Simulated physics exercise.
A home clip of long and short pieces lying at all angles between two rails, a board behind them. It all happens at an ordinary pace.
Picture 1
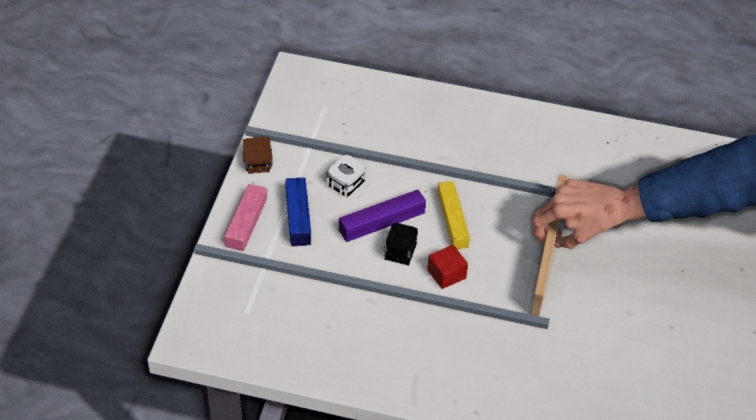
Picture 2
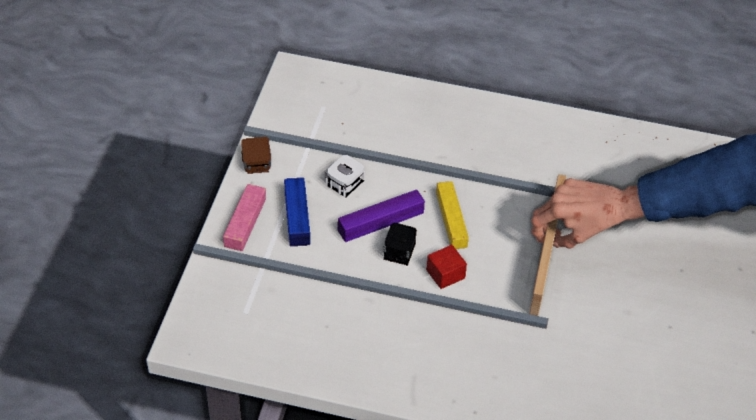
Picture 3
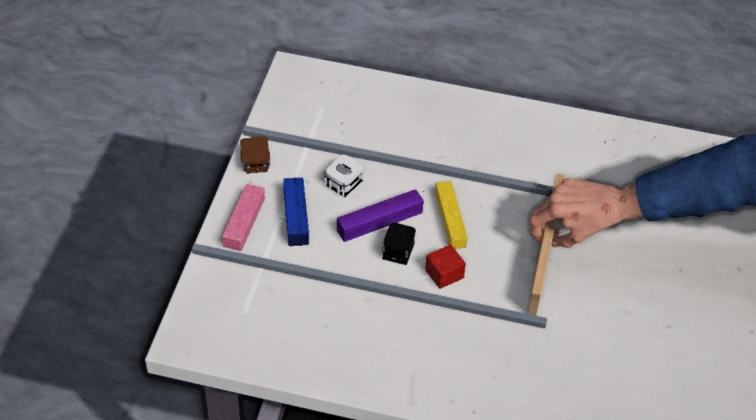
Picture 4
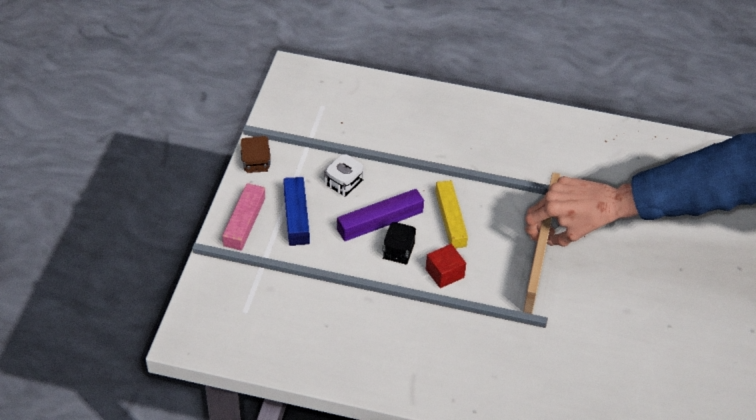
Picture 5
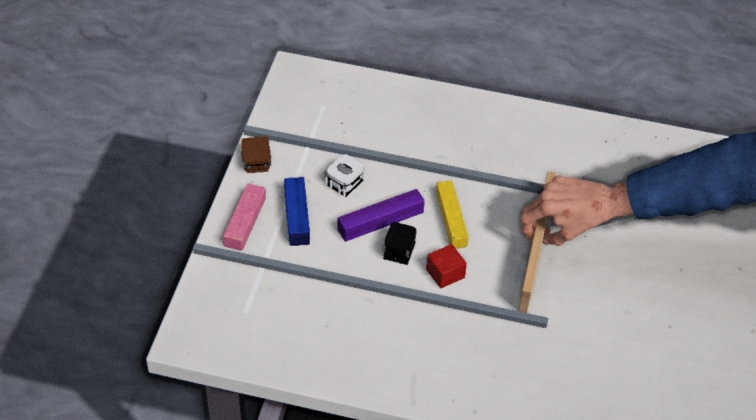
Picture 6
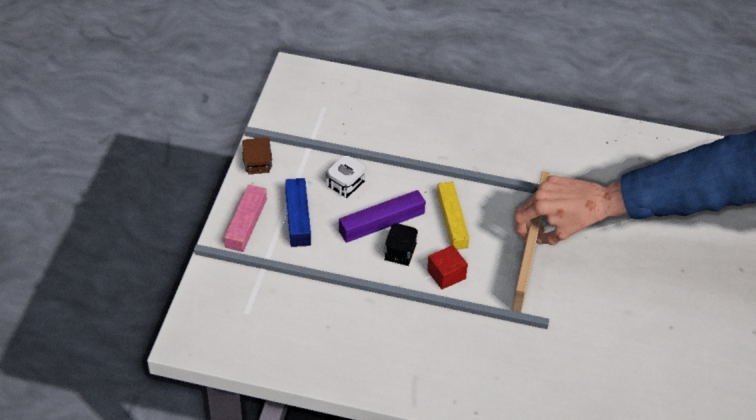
A hand slides a wooden board slightly left between two rails, while the colourful pieces lie still.
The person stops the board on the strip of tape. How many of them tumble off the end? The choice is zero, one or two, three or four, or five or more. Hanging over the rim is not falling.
In the end the number that fall off is one or two.
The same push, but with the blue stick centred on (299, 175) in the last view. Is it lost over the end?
It does not fall.
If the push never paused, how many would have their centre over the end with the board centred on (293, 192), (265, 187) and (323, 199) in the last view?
Past the end: 2, 4 and 0.
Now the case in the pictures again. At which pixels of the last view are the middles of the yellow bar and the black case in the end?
About (288, 179), and the other about (257, 215).
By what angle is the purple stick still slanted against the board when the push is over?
Roughly 20° out of line.
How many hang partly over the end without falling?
That would be 1.
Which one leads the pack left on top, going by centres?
It is the blue stick.
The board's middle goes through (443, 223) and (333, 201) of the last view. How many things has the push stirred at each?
At the one place 3, at the other 7.
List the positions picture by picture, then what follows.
In the first frame, brown case (258, 156); pink bar (246, 217); blue stick (298, 212); board (549, 245); tape (288, 204).
In the second frame, pink bar (245, 217); black case (400, 244).
In the third frame, blue stick (296, 211); white case (344, 176).
In the fourth frame, brown case (256, 155); yellow bar (451, 214).
In the fifth frame, pink bar (245, 216); board (538, 242).
In the sixth frame, brown case (257, 156); pink bar (246, 218); blue stick (298, 212); board (532, 241); tape (288, 204).
A little later, none off yet; brown case at rest near (257, 156); pink bar at rest near (246, 218); blue stick at rest near (298, 212).
Next, none off yet; brown case at rest near (257, 156); pink bar at rest near (246, 218); blue stick at rest near (296, 212).
Later still, none off yet; brown case at rest near (257, 156); pink bar shifted a little near (224, 212); blue stick shifted about its own width near (250, 202).
When it is over, the number that fall off is one or two; down, pink bar and brown case.
